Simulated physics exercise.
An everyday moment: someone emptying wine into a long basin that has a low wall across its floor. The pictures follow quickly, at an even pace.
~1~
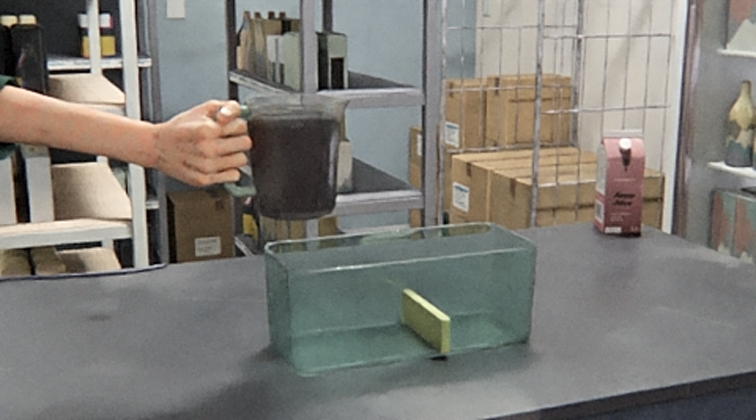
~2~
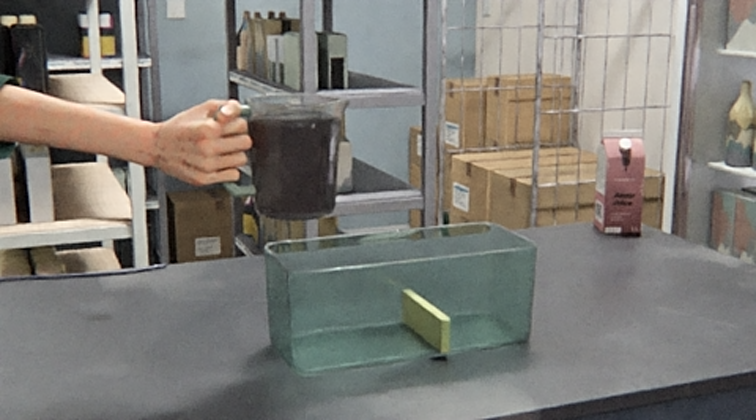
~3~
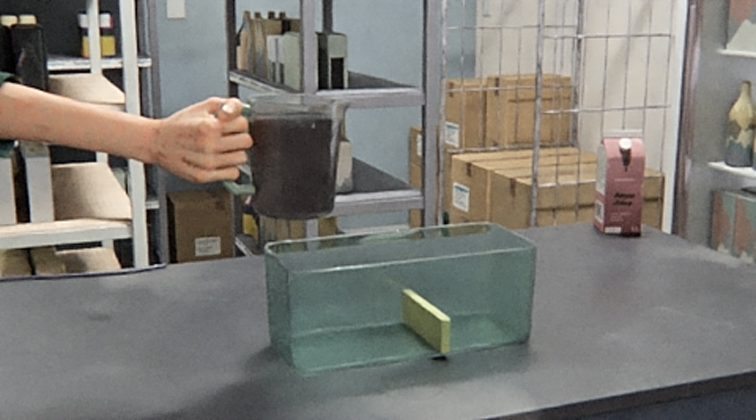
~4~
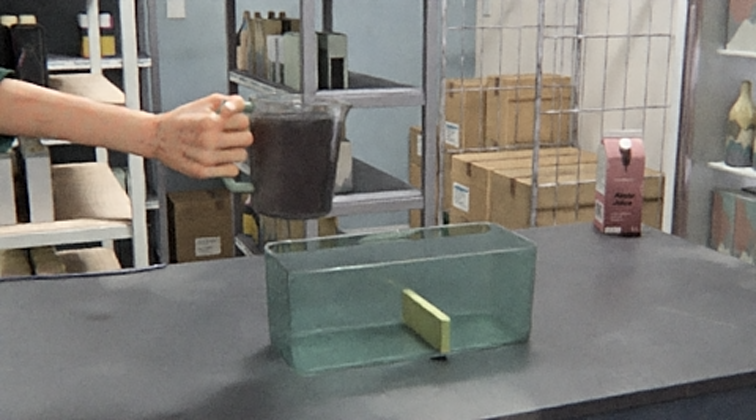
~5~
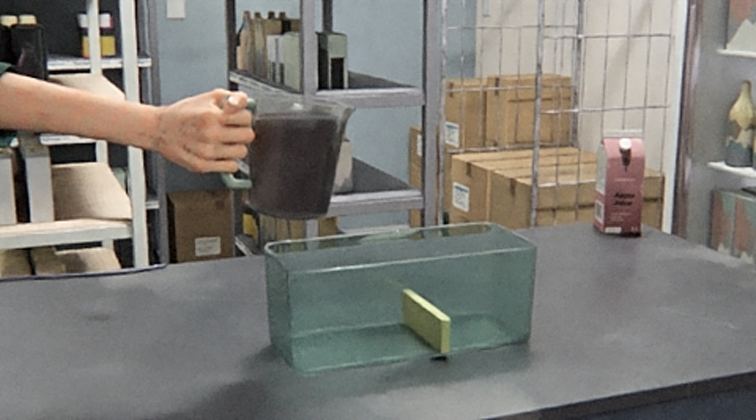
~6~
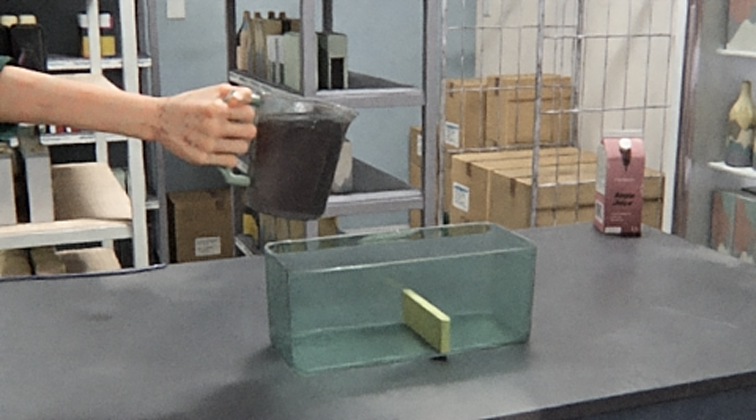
A hand held a clear jug of dark wine above a long glass basin with a low yellowish wall inside, keeping it almost upright at first, then tilted it slightly to the right.
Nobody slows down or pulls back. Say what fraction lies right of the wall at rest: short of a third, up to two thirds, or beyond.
It comes to under a third.
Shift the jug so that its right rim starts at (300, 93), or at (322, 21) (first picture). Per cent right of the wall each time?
About 5 and 15 per cent.
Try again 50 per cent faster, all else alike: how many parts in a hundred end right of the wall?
Roughly 20 in a hundred.
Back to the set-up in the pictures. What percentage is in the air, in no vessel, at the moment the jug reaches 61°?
It comes to 10 per cent or so.
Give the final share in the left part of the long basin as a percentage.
Close to 75 per cent.
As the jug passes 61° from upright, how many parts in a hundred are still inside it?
Roughly 85 in a hundred.
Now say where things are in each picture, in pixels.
In the first picture, tilt 0°; pouring edge (348, 98); surface from (249, 118) to (335, 114); the long basin's rim runs from (276, 260) to (515, 235); the wall's top is at (425, 305).
In the second picture, tilt 1°; pouring edge (349, 99); surface from (249, 118) to (335, 114).
In the third picture, tilt 2°; pouring edge (350, 101); surface from (250, 117) to (336, 115).
In the fourth picture, tilt 5°; pouring edge (352, 103); surface from (253, 118) to (339, 115).
In the fifth picture, tilt 8°; pouring edge (355, 107); surface from (254, 118) to (342, 115).
In the sixth picture, tilt 13°; pouring edge (358, 112); surface from (257, 121) to (345, 116).
A moment on, the jug is tipped part way and 84 per cent is still to pour, 4 is left of the wall and 0 right of it.
Next, the jug is tipped on its side and 38 per cent is still to pour, 27 is left of the wall and 19 right of it.
Then the jug is tipped on its side and 7 per cent is still to pour, 65 is left of the wall and 23 right of it.
Later the jug is tipped on its side and 1 per cent is still to pour, 72 is left of the wall and 26 right of it.
In the end 73 per cent lies left of the wall, 26 right of it and 1 outside.
